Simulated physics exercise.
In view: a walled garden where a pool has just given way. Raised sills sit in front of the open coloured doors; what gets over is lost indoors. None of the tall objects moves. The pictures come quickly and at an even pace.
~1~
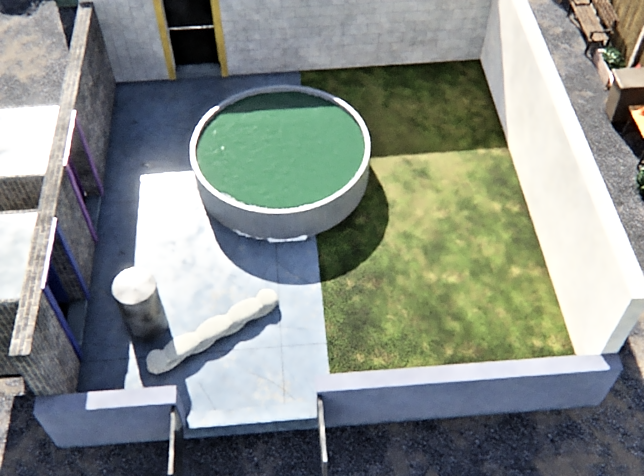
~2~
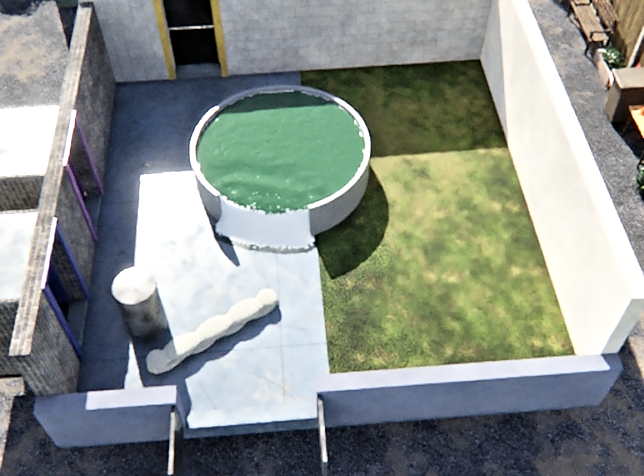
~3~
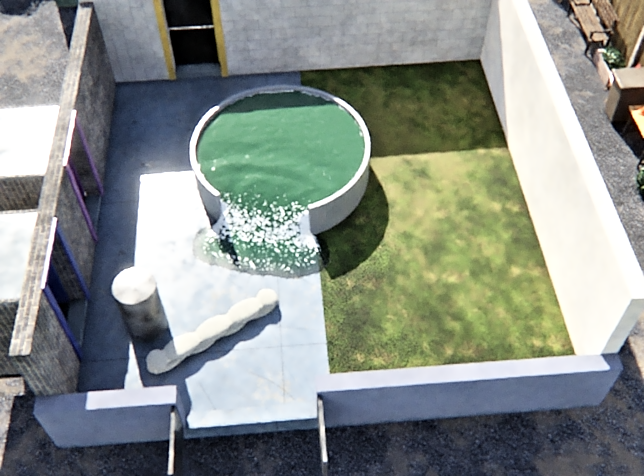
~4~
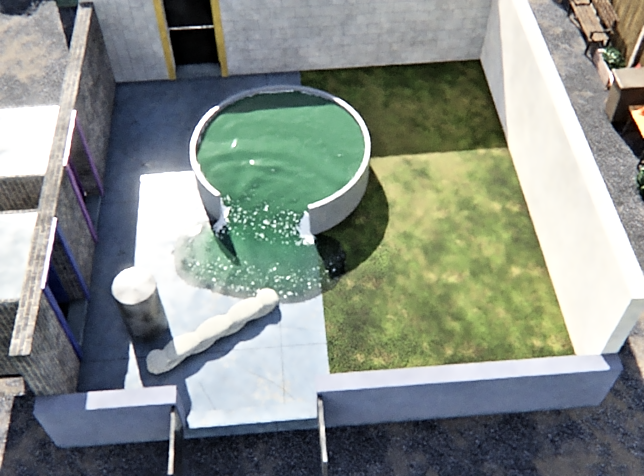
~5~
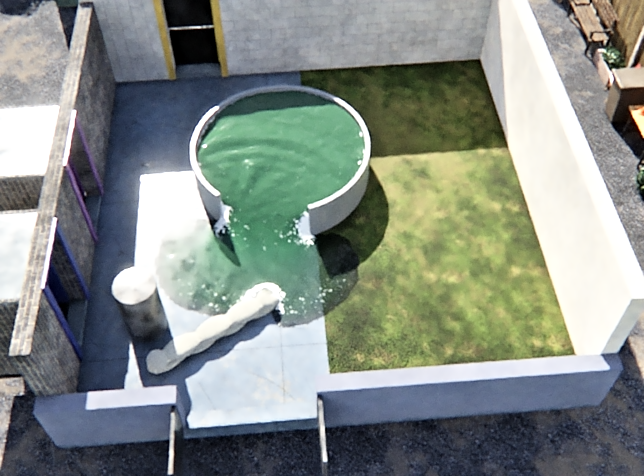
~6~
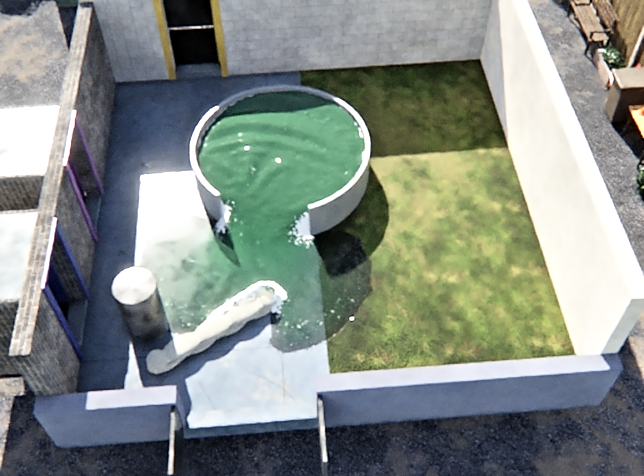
A round pool of green water in a walled garden split open at the front, and the water gushed out across the pale paving, spreading around the lumpy white barrier and onto the grass's edge.
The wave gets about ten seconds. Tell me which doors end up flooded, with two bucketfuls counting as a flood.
The purple door will be deluged; the yellow door will not go over two buckets; the blue door will be deluged.
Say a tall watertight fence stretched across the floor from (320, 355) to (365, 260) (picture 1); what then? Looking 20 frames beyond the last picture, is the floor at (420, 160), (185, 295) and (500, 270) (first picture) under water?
Outcome per location, in sequence: Unsoaked, soaking, unsoaked.
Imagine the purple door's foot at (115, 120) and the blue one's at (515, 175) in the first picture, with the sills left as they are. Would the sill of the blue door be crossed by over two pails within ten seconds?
Well, blue door comes in under it, as far as I can tell.
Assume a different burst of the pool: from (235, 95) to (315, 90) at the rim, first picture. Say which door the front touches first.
My answer is the yellow door.
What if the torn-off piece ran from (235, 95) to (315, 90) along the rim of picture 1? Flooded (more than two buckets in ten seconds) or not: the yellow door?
Result - yellow overshoots.
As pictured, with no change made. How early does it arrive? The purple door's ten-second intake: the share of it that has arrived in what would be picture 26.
It should be near 0 percent of the ten-second total.
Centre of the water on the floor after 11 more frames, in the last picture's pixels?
Estimate: (261, 227).
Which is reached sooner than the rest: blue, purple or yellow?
I say the one in blue.
A moment on, water covers 25 % of the floor; the purple door not reached, the yellow door not reached, the blue door wet at the sill, nothing in.
Next, water covers 30 % of the floor; the purple door not reached, the yellow door not reached, the blue door over two buckets in.
Then, water covers 45 % of the floor; the purple door wet at the sill, nothing in, the yellow door not reached, the blue door far over two buckets in.
Later, water covers 65 % of the floor; the purple door under two buckets in, the yellow door wet at the sill, nothing in, the blue door far over two buckets in.
In the end, water covers 85 % of the floor; the purple door over two buckets in, the yellow door wet at the sill, nothing in, the blue door far over two buckets in.
